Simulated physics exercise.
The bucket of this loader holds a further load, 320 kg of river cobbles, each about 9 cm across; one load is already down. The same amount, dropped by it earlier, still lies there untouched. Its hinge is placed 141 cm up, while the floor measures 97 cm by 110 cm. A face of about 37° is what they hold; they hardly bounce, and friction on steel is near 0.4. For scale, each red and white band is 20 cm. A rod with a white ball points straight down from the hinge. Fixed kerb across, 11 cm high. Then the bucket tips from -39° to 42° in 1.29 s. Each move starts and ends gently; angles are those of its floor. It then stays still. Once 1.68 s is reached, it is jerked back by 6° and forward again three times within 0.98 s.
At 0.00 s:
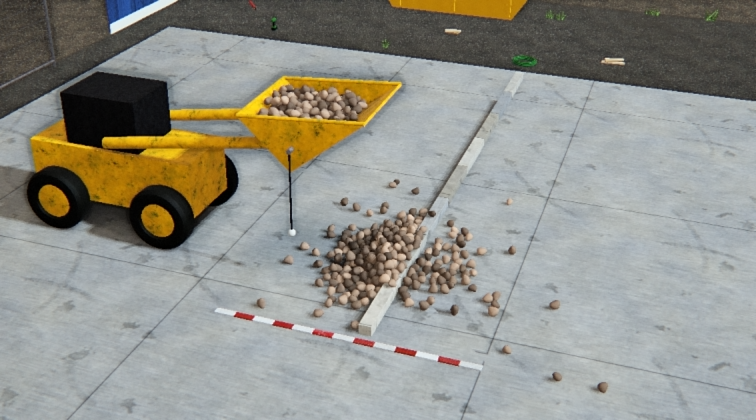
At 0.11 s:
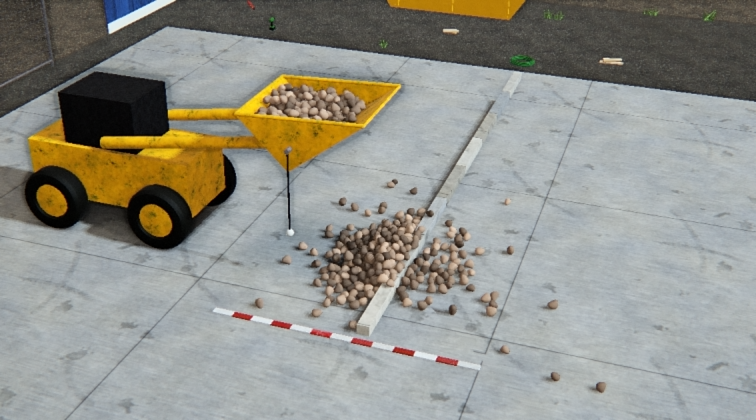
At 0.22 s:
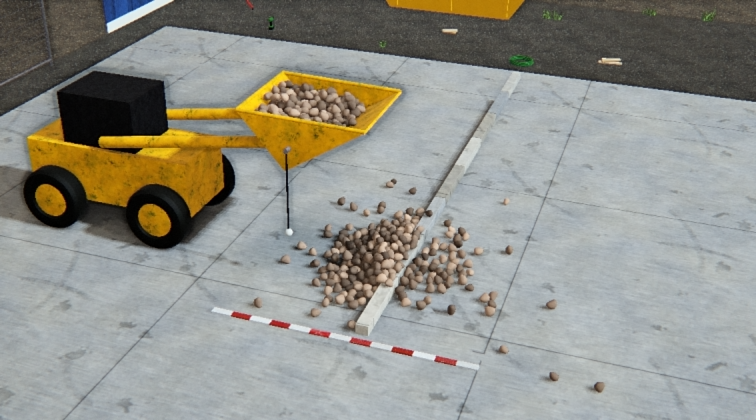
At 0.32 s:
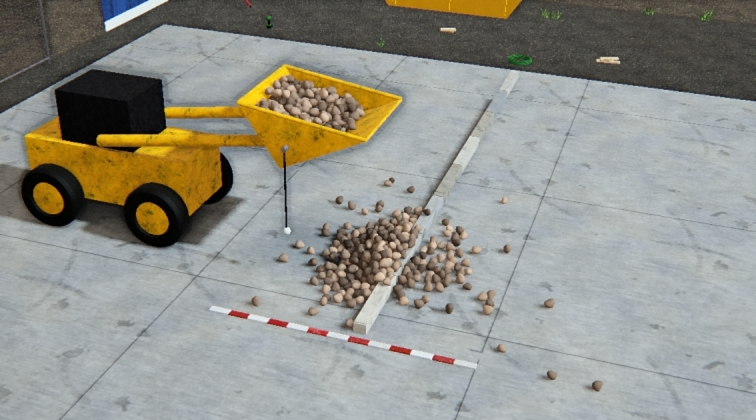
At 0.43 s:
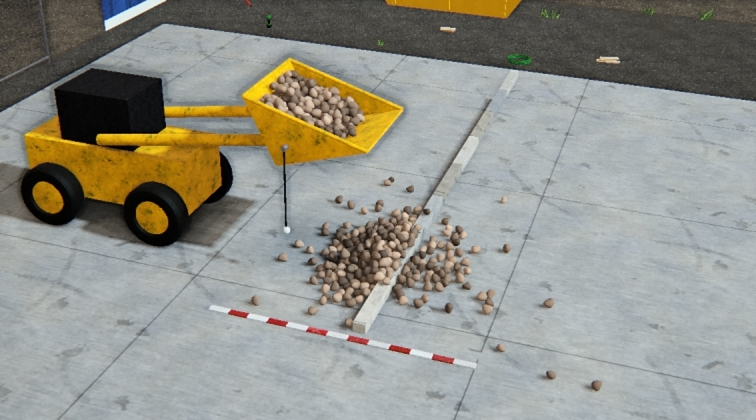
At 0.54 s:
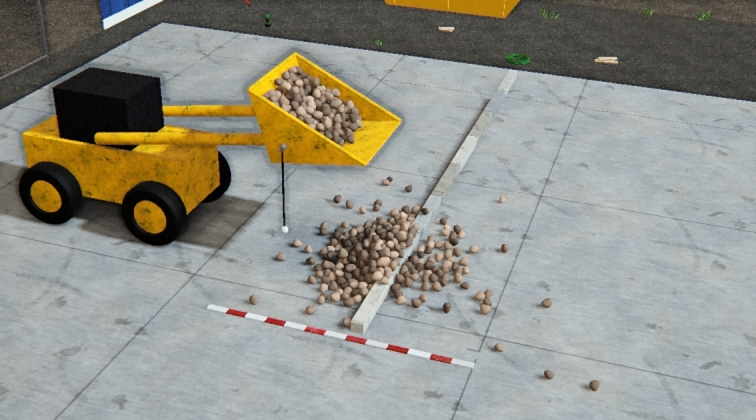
The video shows a yellow wheeled loader holding a raised bucket of brownish round stones beside a scattered heap lying across a pale kerb; the bucket gradually tilts forward to the right, and the stones inside shift slightly.
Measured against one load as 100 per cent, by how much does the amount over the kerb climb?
The amount climbs by some 62 per cent of a load.
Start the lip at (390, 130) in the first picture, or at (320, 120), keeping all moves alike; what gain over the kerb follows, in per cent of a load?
First some 90, then 5 per cent.
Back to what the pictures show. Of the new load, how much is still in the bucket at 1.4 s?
Close to 50 in a hundred.
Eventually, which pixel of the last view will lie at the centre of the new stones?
I'd put their centre close to (414, 260).
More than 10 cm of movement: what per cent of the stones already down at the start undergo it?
I'd put it at about 20 per cent.
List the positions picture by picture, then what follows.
In the first picture, the bucket is at -39°, its lip at (364, 124); the top of the load is at (307, 95). The earlier load is highest near (391, 246), 24 cm above ground level, 79 % on this side of the kerb, 21 % over the kerb.
In the second picture, the bucket is at -37°, its lip at (363, 126); the top of the load is at (306, 95); the stones move at 0.1 m/s on average.
In the third picture, the bucket is at -33°, its lip at (365, 132); the top of the load is at (295, 93); the stones move at 0.2 m/s on average.
In the fourth picture, lip at (366, 141), floor tilted -26°, highest stones at (288, 87); the stones move at 0.3 m/s on average.
In the fifth picture, lip at (367, 152), floor tilted -18°, highest stones at (290, 82); the stones move at 0.3 m/s on average.
In the sixth picture, the bucket is at -8°, its lip at (365, 165); the top of the load is at (293, 78); the stones move at 0.4 m/s on average.
After 1.0 s the floor is at 30°; in per cent of one load, 100 in the bucket, 79 on this side of the kerb, 21 over the kerb; the foremost stones are at (518, 318).
After 1.4 s the floor is at 42°; in per cent of one load, 50 in the bucket, 128 on this side of the kerb, 21 over the kerb; the foremost stones are at (518, 318).
After 3.1 s the floor is at 42°; in per cent of one load, 0 in the bucket, 117 on this side of the kerb, 82 over the kerb; the foremost stones are at (551, 332).
After 5.8 s the floor is at 42°; in per cent of one load, 0 in the bucket, 117 on this side of the kerb, 82 over the kerb; the foremost stones are at (551, 332). Net gain over the kerb, 62.
